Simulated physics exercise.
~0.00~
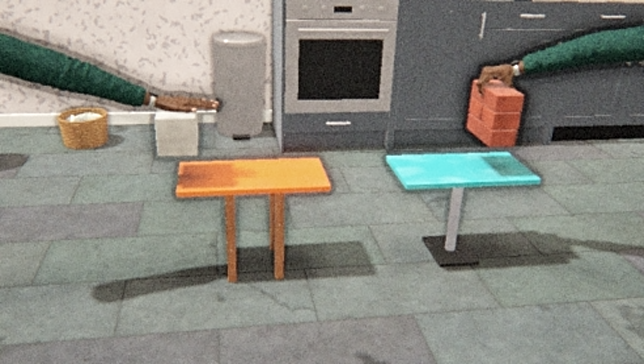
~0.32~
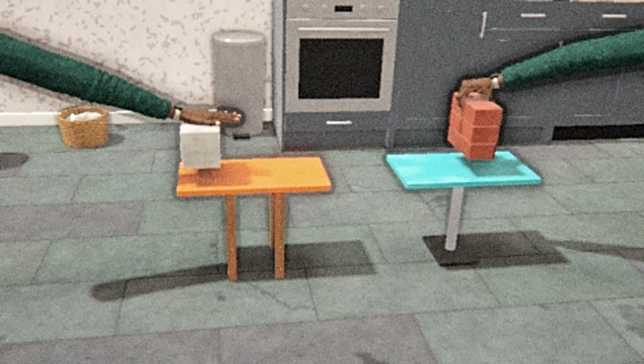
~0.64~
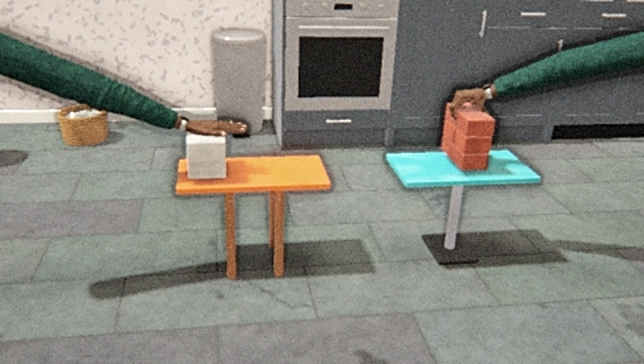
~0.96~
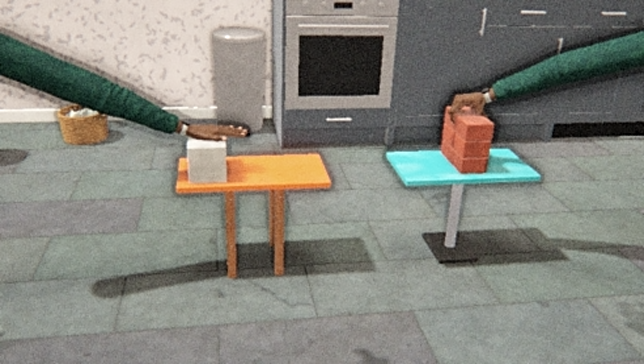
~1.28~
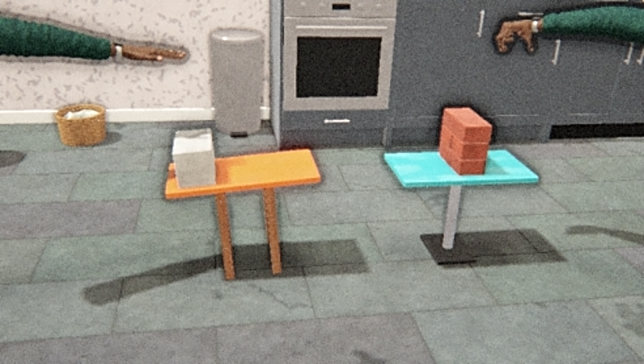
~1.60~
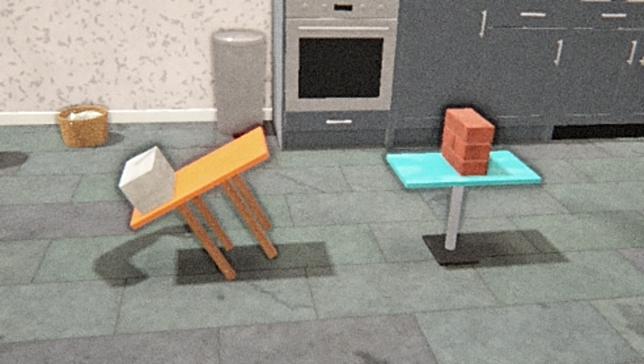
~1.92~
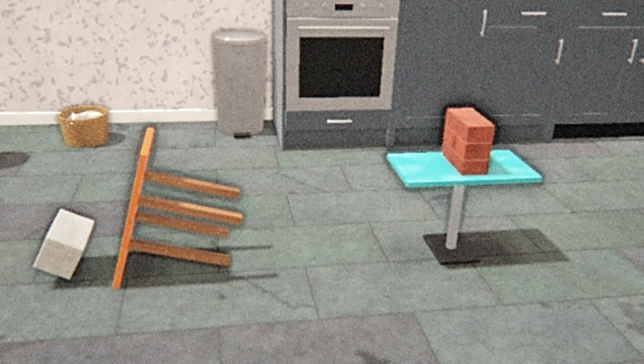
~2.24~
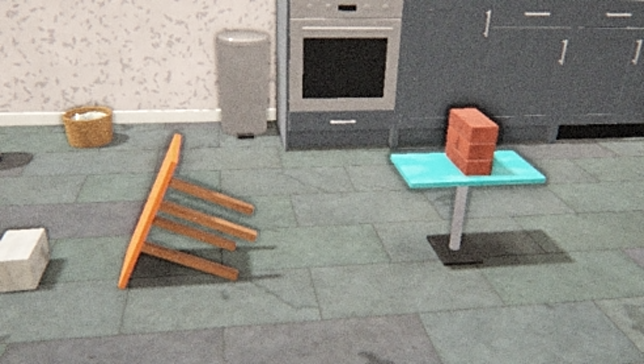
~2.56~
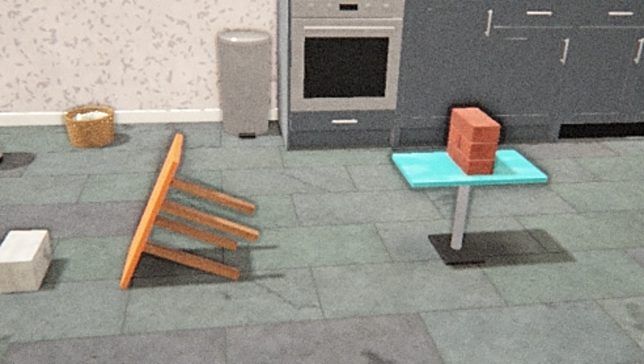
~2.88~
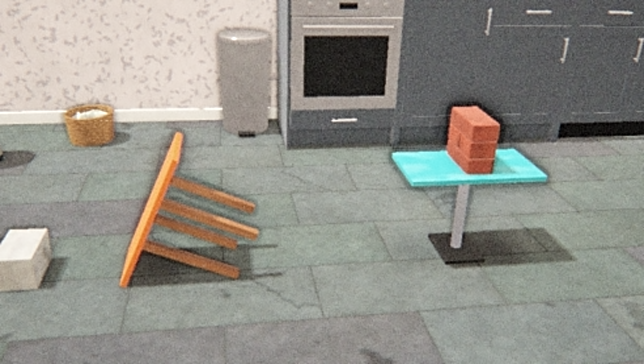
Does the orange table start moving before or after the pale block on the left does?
The orange table starts moving after the pale block. A hand first moves the block onto the tabletop, and the table only tips later, once the hand has let go.
